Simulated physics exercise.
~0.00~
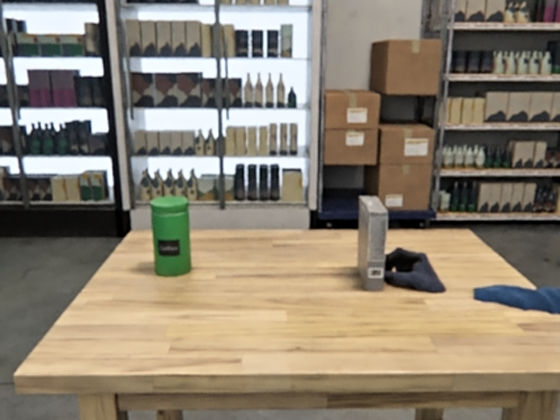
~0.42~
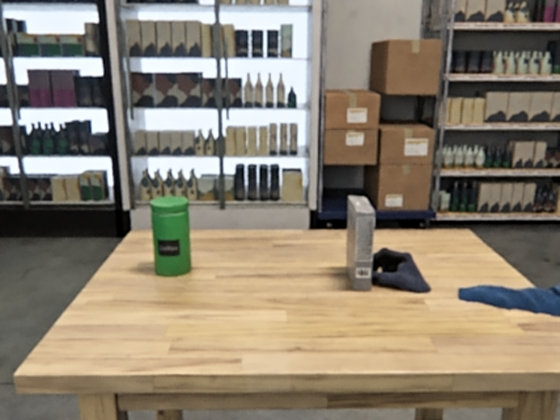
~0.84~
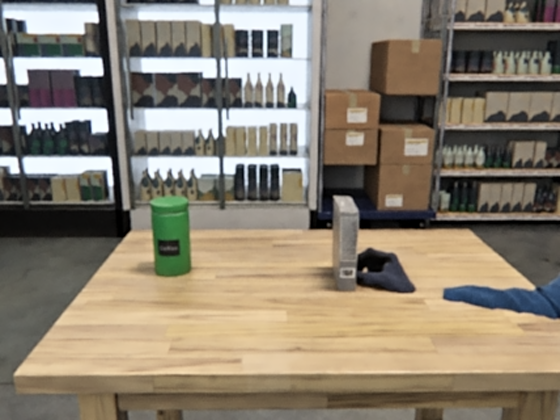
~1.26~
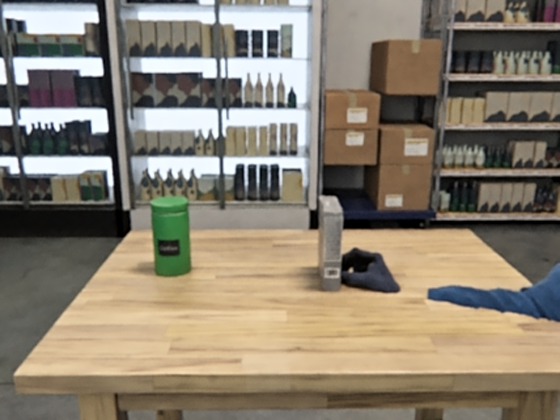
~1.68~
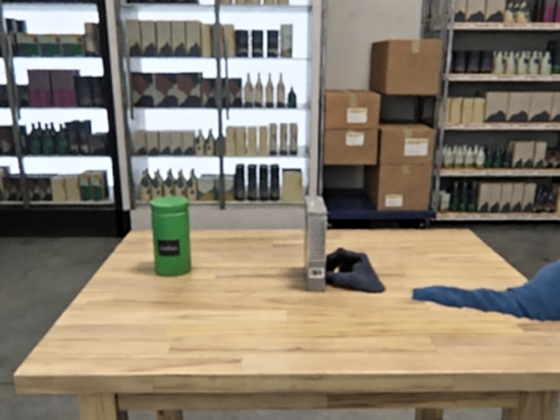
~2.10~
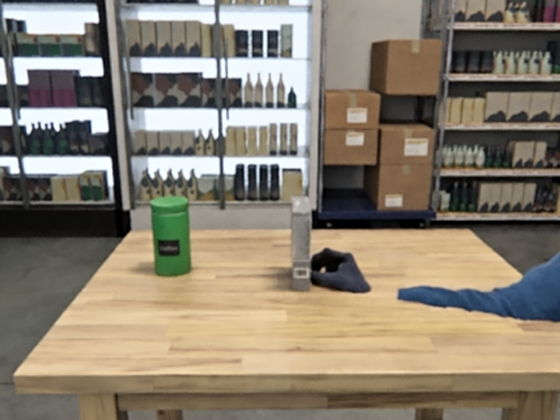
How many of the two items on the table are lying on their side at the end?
None of them are. The grey packet has slid to the left but still stands upright, and the green jar stands where it was.
